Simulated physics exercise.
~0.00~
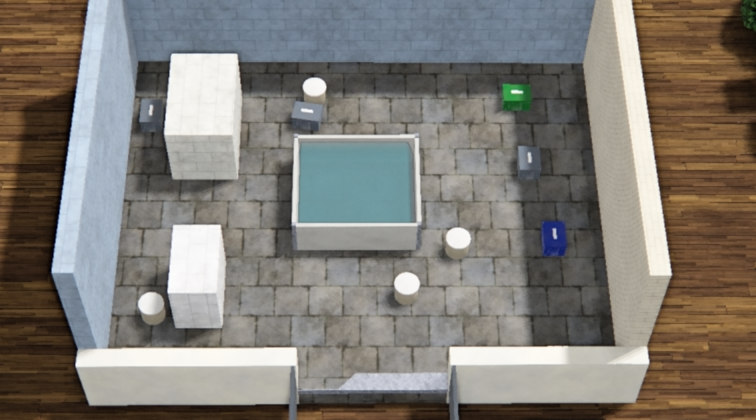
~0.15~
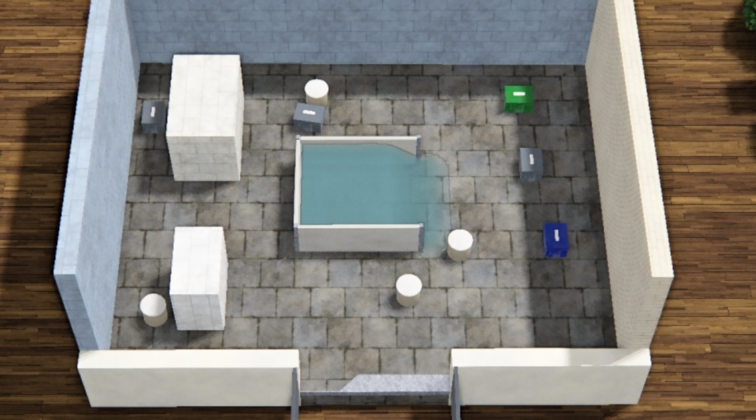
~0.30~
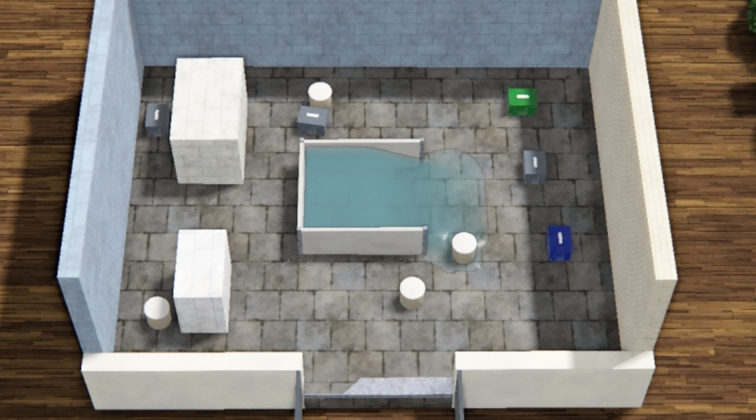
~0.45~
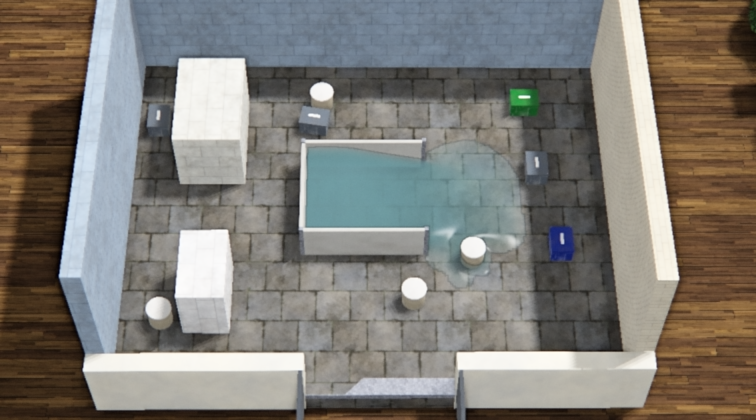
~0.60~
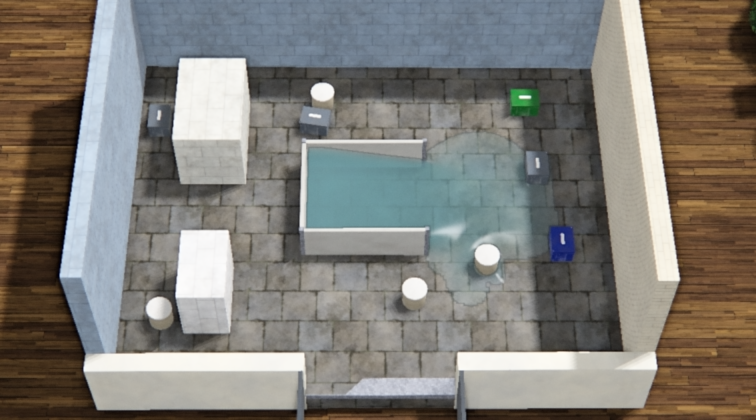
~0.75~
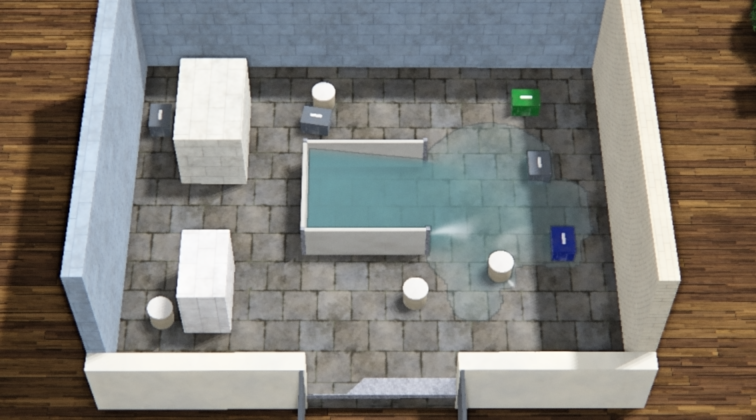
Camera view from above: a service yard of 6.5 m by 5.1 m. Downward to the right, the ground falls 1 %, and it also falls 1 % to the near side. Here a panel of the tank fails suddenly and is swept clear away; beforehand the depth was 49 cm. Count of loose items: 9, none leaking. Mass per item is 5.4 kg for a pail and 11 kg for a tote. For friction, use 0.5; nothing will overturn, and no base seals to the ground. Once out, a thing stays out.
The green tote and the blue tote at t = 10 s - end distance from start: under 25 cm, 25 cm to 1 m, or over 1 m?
Green tote shifts somewhat; blue tote goes far.
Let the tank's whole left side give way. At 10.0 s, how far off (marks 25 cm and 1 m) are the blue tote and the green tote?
In that situation the blue tote stays about where it was, while the green tote stays about where it was.
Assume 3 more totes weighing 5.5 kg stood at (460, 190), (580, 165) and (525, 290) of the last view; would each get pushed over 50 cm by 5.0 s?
Respectively: Greater, greater, greater.
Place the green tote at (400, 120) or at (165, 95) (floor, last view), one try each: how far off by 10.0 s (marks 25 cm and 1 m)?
From the first place it is barely disturbed; from the second it is barely disturbed.
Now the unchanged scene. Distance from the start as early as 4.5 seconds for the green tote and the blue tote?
About 40 cm and 200 cm, respectively.
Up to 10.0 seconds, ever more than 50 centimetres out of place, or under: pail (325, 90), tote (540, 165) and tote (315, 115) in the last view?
Within, beyond, within.
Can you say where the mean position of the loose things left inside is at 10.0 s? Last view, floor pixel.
Around (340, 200).
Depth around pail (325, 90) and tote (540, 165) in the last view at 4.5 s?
Some 4 cm at the first, some 5 cm at the second.
After 2.0 s the green tote is near (526, 97), 0.0 m from its start, aground; the blue tote is near (608, 282), 0.9 m from its start, afloat; 0 of 9 are out; 2 afloat.
After 4.5 s the green tote is near (495, 94), 0.4 m from its start, aground; the blue tote is near (463, 337), 2.0 m from its start, aground; 0 of 9 are out; 0 afloat.
After 7.0 s the green tote is near (488, 94), 0.5 m from its start, aground; the blue tote is near (422, 332), 2.4 m from its start, aground; 0 of 9 are out; 0 afloat.
After 10.0 s the green tote is near (488, 94), 0.5 m from its start, aground; the blue tote is near (422, 332), 2.4 m from its start, aground; 0 of 9 are out; 0 afloat.
